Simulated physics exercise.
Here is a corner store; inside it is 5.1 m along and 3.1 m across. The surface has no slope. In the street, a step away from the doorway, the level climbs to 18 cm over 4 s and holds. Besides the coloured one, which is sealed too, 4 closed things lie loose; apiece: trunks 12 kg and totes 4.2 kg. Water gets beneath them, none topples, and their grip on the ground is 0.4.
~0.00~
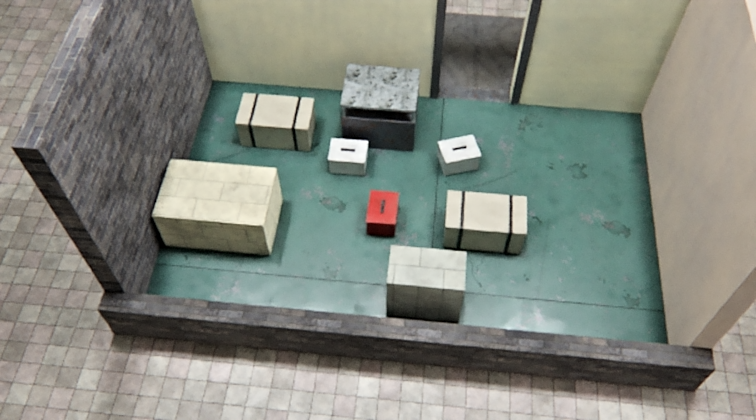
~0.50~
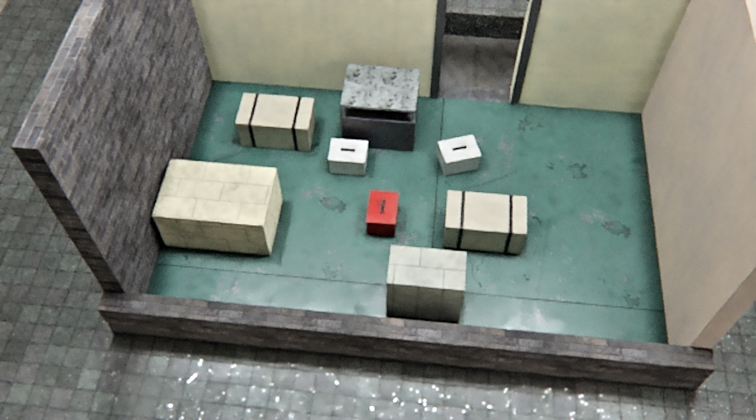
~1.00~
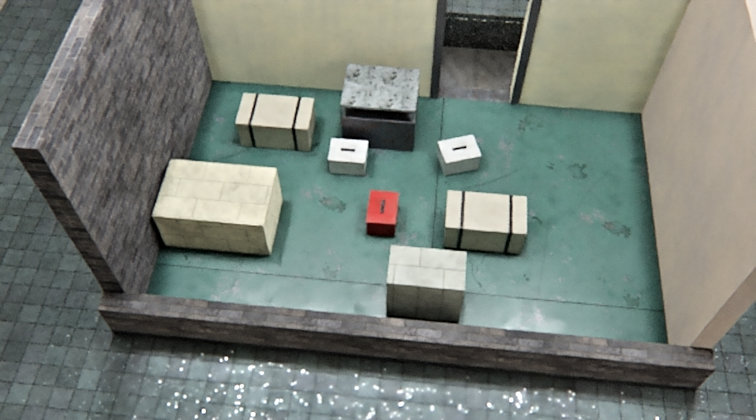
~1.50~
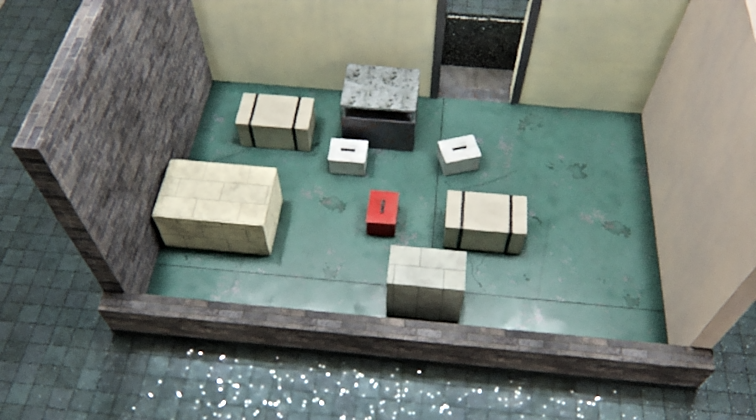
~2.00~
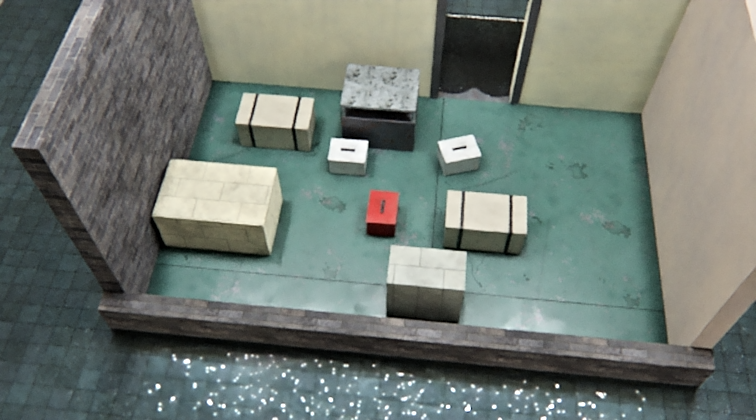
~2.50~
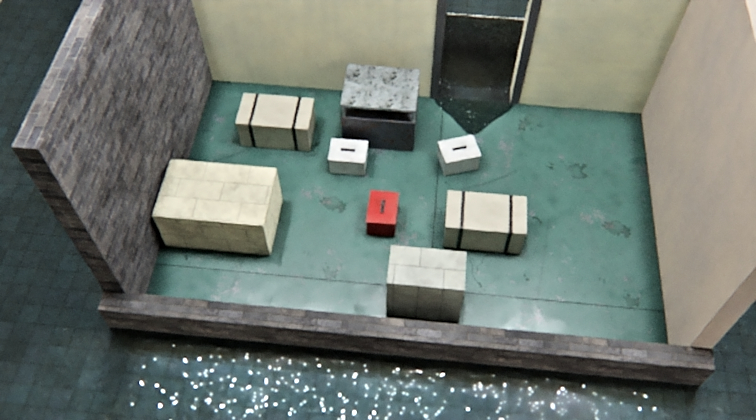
In a corner store, dark water spreads outside and just enters the doorway while boxes stay still.
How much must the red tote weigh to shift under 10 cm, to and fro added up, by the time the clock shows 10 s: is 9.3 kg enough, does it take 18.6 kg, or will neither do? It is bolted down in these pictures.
Verdict: The smaller load will do.
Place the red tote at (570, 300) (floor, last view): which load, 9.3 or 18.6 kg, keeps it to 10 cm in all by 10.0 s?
It takes the larger.
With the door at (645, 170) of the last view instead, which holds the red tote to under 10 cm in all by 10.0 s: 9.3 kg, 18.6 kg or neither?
In that case only the higher weight holds it.
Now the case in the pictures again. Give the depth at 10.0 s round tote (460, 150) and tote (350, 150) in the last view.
Roughly 4 and 2 cm.
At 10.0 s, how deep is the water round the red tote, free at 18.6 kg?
About 3 cm.
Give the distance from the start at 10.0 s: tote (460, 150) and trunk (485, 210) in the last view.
In turn: 200 cm, 120 cm.
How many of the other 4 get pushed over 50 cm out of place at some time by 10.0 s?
That makes 2.
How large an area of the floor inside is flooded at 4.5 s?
Roughly 4.5 m2.
After 3.5 s the red tote would be 0 cm from its start with 9.3 kg and 0 cm from its start with 18.6 kg; 0 cm of water round it then.
After 4.5 s the red tote would be 0 cm from its start with 9.3 kg and 0 cm from its start with 18.6 kg; 2 cm of water round it then.
After 7.0 s the red tote would be 0 cm from its start with 9.3 kg and 0 cm from its start with 18.6 kg; 3 cm of water round it then.
After 10.0 s the red tote would be 0 cm from its start with 9.3 kg and 0 cm from its start with 18.6 kg; 3 cm of water round it then.
